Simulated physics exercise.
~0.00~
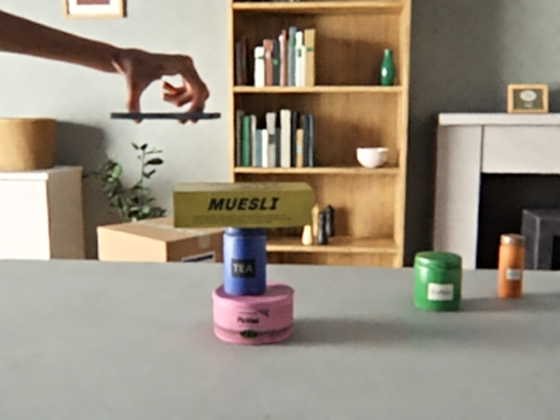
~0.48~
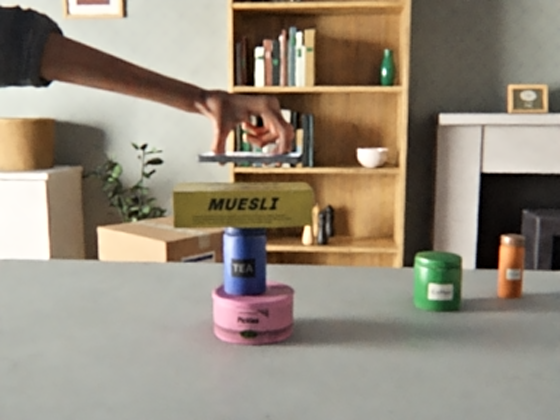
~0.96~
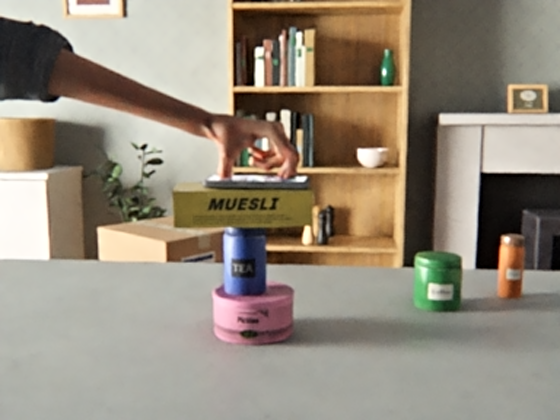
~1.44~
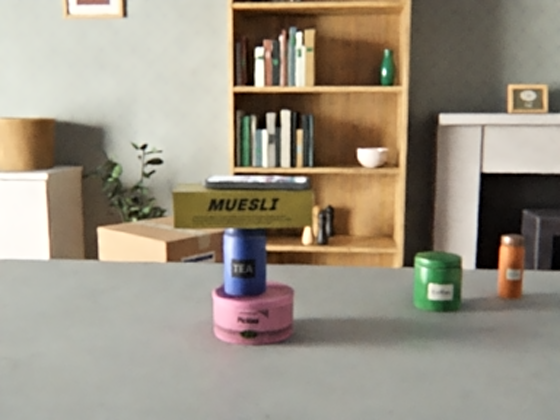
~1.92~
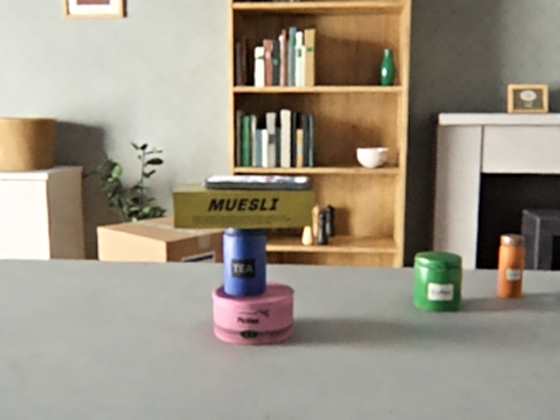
On a grey table, a hand lowers a phone onto a steady stack and withdraws.
